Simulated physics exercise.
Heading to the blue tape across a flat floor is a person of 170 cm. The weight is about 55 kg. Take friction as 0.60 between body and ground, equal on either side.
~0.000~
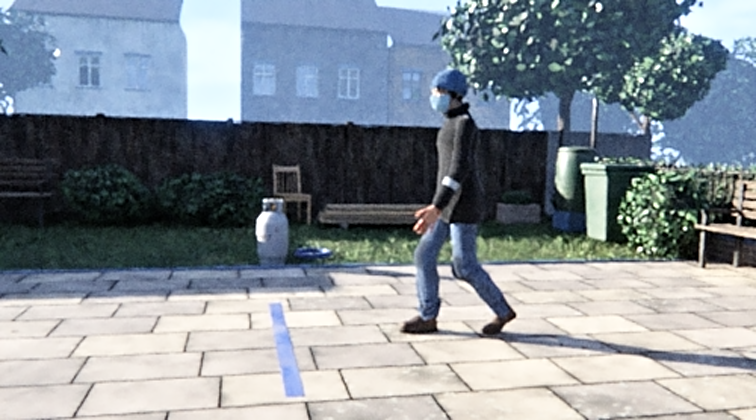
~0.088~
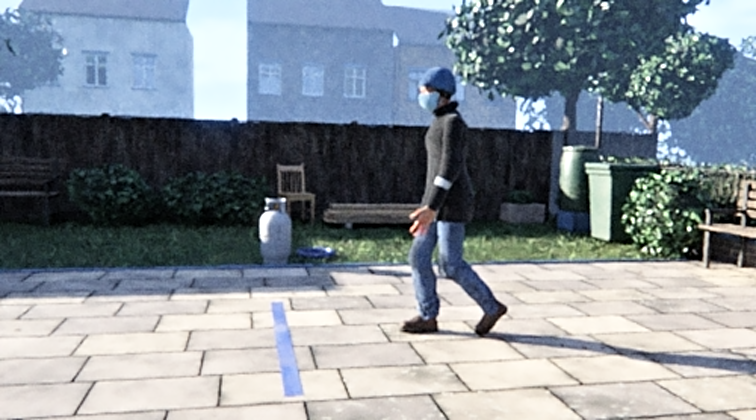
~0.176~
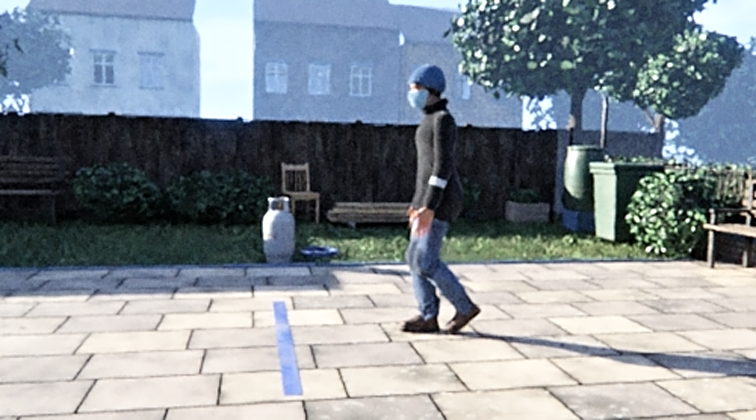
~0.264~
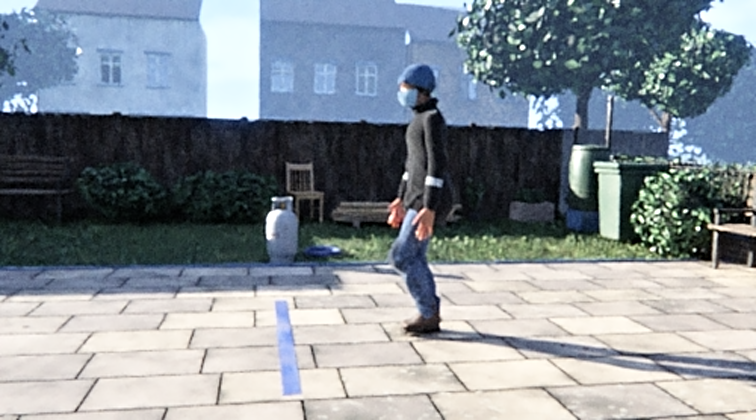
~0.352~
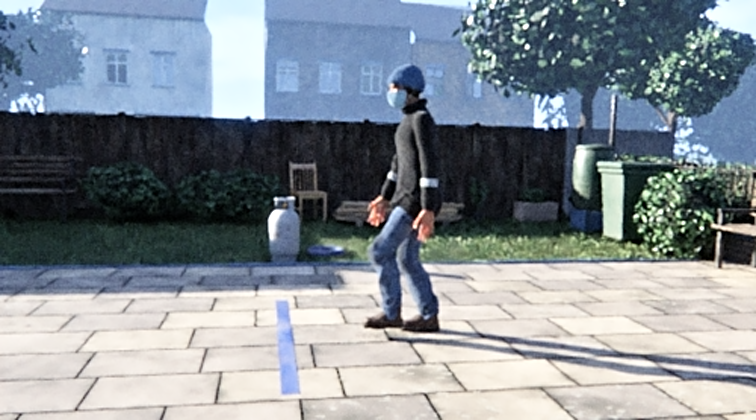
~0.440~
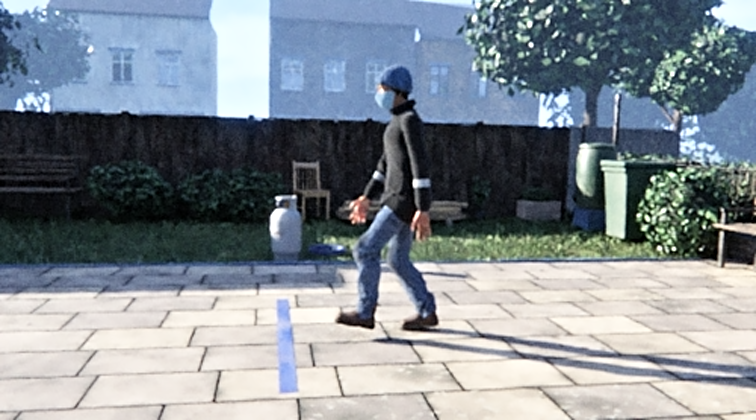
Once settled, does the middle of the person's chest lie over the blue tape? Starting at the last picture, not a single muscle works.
No.
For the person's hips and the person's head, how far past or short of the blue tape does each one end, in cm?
Person's hips 50 short, person's head 0 past.
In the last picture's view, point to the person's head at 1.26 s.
Near (283, 326).
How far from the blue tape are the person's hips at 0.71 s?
Measured short of the mark: Approx. 55 cm.
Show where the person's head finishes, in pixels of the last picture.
(282, 333).
After 0.71 s the person's chest is 51 cm short of the blue tape, near (369, 189) in the last picture's view.
After 0.96 s the person's chest is 36 cm short of the blue tape, near (345, 256) in the last picture's view.
After 1.26 s the person's chest is 23 cm short of the blue tape, near (327, 308) in the last picture's view.
Final state at 1.9 s, person's hips stop short of the blue tape; person's chest stops short of the blue tape.
